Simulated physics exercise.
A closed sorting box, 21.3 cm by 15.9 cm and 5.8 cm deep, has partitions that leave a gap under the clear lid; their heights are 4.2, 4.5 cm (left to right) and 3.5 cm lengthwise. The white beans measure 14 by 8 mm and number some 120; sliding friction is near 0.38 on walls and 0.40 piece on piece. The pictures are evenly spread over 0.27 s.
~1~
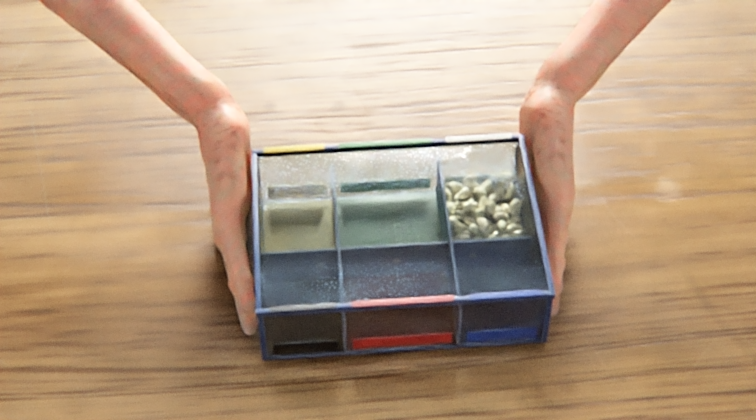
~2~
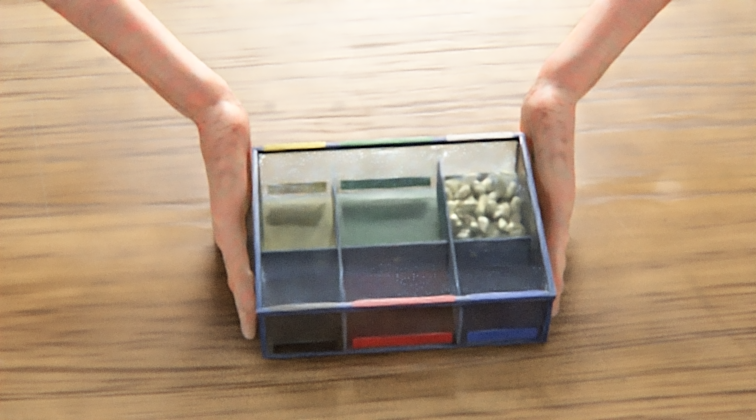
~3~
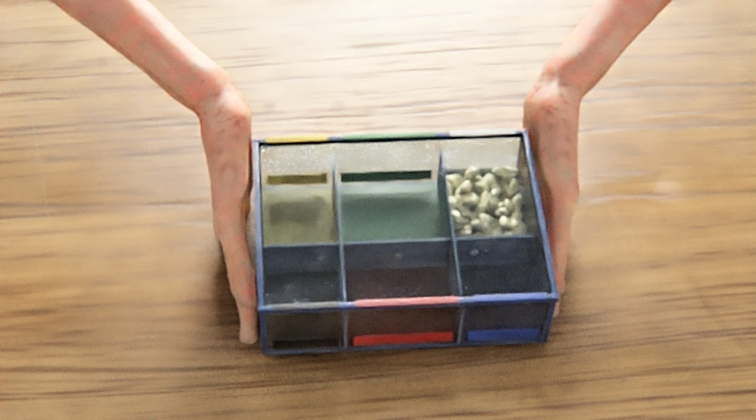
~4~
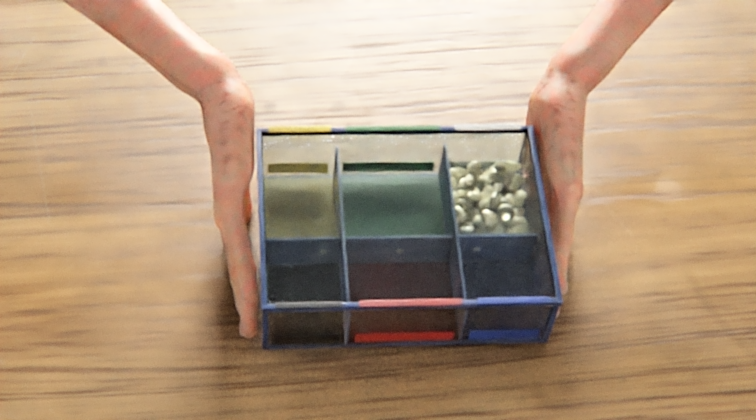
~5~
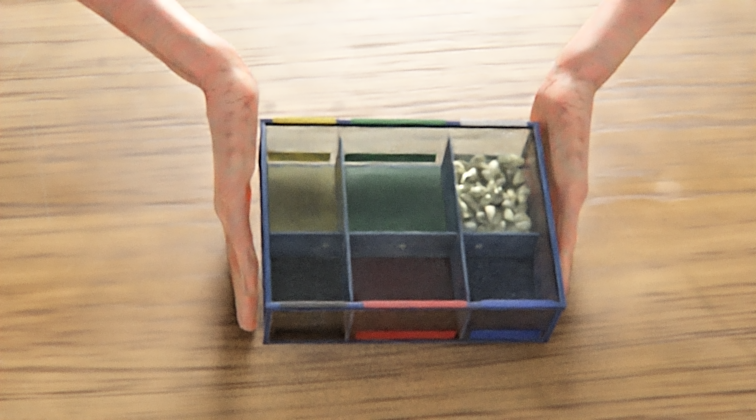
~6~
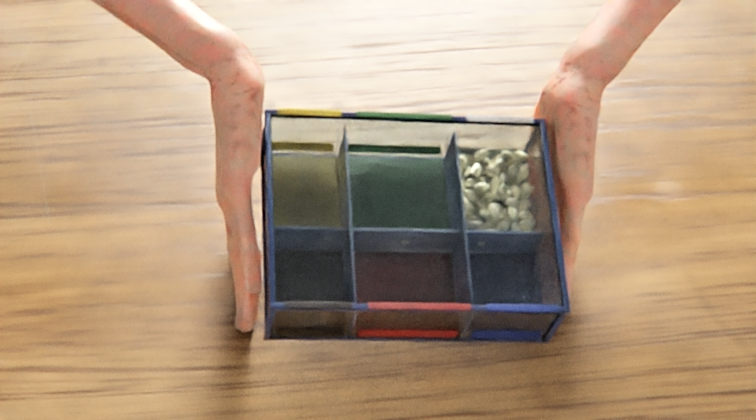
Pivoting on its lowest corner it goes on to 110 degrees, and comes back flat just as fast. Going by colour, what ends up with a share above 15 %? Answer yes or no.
Red no, blue yes, green no, yellow no, white yes, black no.
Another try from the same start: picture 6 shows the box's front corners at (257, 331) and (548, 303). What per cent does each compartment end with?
Red 15, blue 75, green 0, yellow 0, white 5, black 5.
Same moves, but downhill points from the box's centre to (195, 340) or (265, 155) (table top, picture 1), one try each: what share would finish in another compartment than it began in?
About 55 and 10 per cent.
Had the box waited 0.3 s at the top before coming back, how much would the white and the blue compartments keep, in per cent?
Then: White 35; blue 65.
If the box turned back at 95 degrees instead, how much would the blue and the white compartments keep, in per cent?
Blue 50; white 50.
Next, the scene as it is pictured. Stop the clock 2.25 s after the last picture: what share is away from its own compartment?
Roughly 50 per cent.
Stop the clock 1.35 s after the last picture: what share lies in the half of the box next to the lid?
Roughly 60 per cent.
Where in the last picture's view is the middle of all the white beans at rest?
At about (507, 283).
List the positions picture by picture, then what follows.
Box tilt 0 degrees, front corners at (261, 311) and (549, 293); white 100 %, in the first frame.
Box tilt 1 degrees, front corners at (262, 310) and (550, 293), in the second frame.
Box tilt 4 degrees, front corners at (264, 308) and (552, 296), lowest corner right front, in the third frame.
Box tilt 8 degrees, front corners at (267, 306) and (556, 300), lowest corner right front, in the fourth frame.
Box tilt 12 degrees, front corners at (271, 304) and (560, 304), lowest corner right front, in the fifth frame.
Box tilt 16 degrees, front corners at (275, 304) and (564, 308), lowest corner right front; white 100 %, in the sixth frame.
Then, 1.35 s after the last picture, tilt 110 degrees; blue 35 %, white 65 %.
Then, 2.25 s after the last picture, tilt 50 degrees; blue 50 %, white 50 %.
Then, 3.15 s after the last picture, tilt 0 degrees; blue 55 %, white 45 %.
In the end, red 0 %, blue 55 %, green 0 %, yellow 0 %, white 45 %, black 0 %.
